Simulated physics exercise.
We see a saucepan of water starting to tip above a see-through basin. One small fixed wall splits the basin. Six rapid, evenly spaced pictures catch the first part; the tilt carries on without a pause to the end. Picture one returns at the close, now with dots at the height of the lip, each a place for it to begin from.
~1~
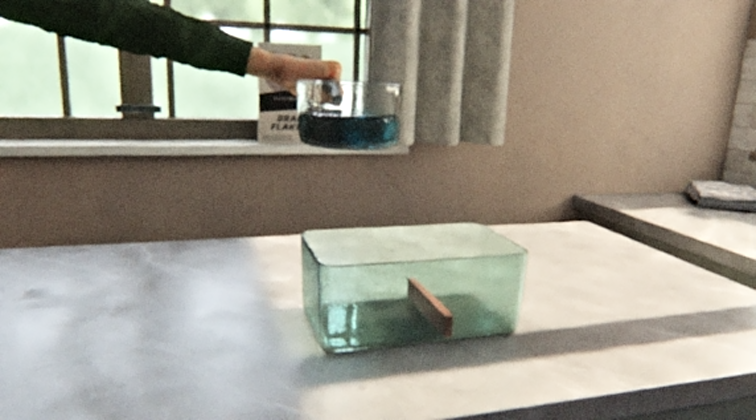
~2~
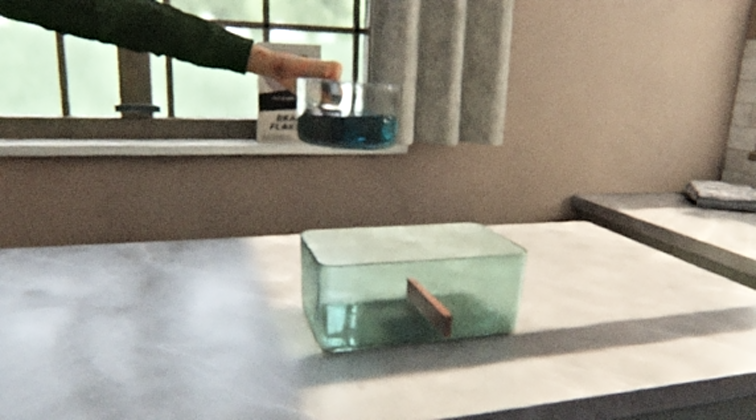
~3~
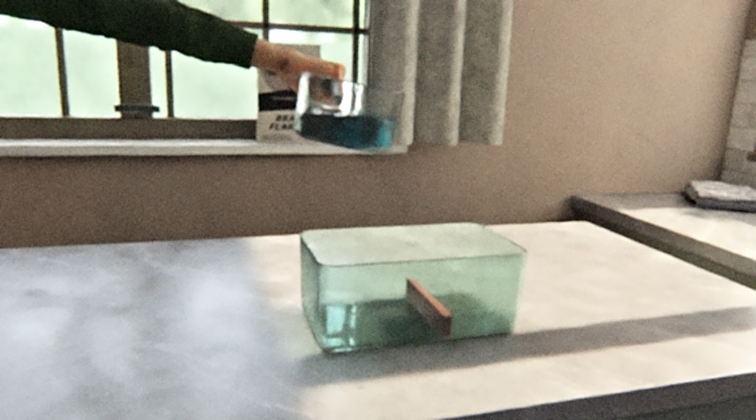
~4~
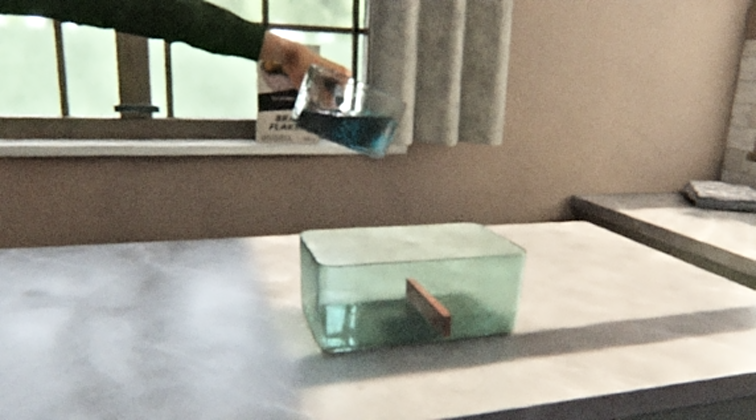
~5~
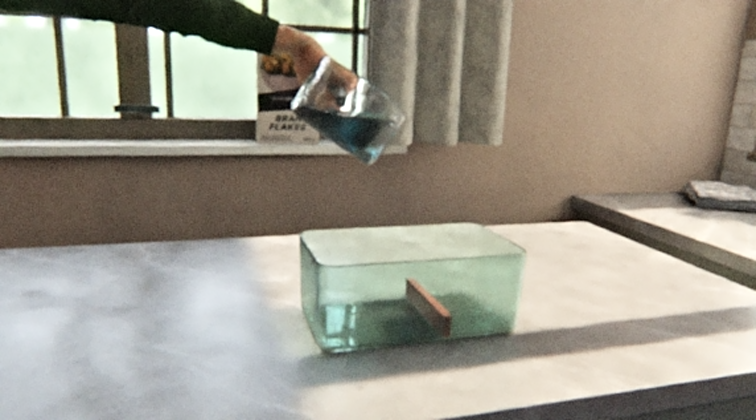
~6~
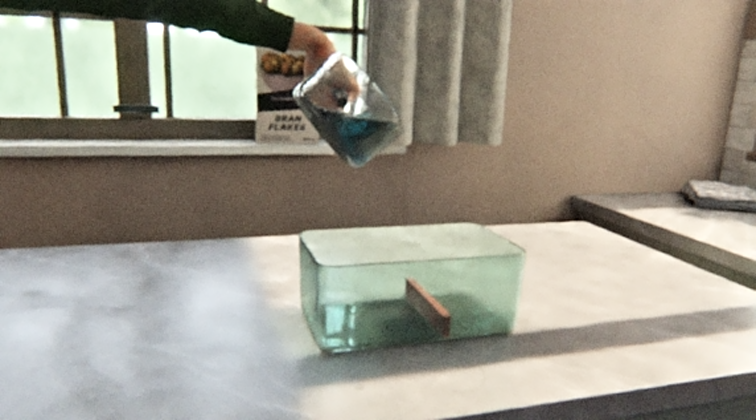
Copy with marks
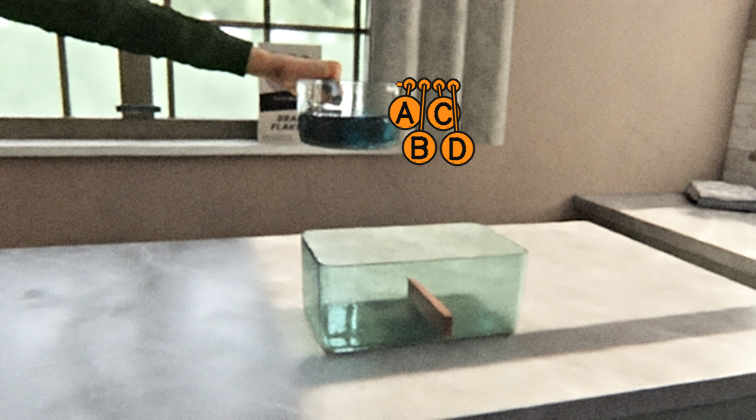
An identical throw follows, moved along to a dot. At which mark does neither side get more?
I would pick place A.
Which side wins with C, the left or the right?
The right side.
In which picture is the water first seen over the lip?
Picture 6.
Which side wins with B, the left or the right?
The right side.
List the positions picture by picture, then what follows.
The first picture shows upright, lip at (398, 84); basin from (319, 350) to (516, 329); top of the wall at (428, 295); nothing has left yet.
The second picture shows tipped about 2°, lip at (398, 86); nothing has left yet.
The third picture shows tipped about 9°, lip at (400, 92); nothing has left yet.
The fourth picture shows tipped about 21°, lip at (402, 103); nothing has left yet.
The fifth picture shows tipped about 35°, lip at (402, 117); nothing has left yet.
The sixth picture shows tipped about 50°, lip at (398, 132); water is over the lip, down to (398, 132).
In orange, A at (409, 84); B at (424, 85); C at (438, 85); D at (453, 85).
With A, about 48 % ends left of the wall and 50 % right of it.
With B, about 16 % ends left of the wall and 81 % right of it; 3 % is lost outside.
With C, about 16 % ends left of the wall and 78 % right of it; 6 % is lost outside.
With D, about 26 % ends left of the wall and 67 % right of it; 7 % is lost outside.
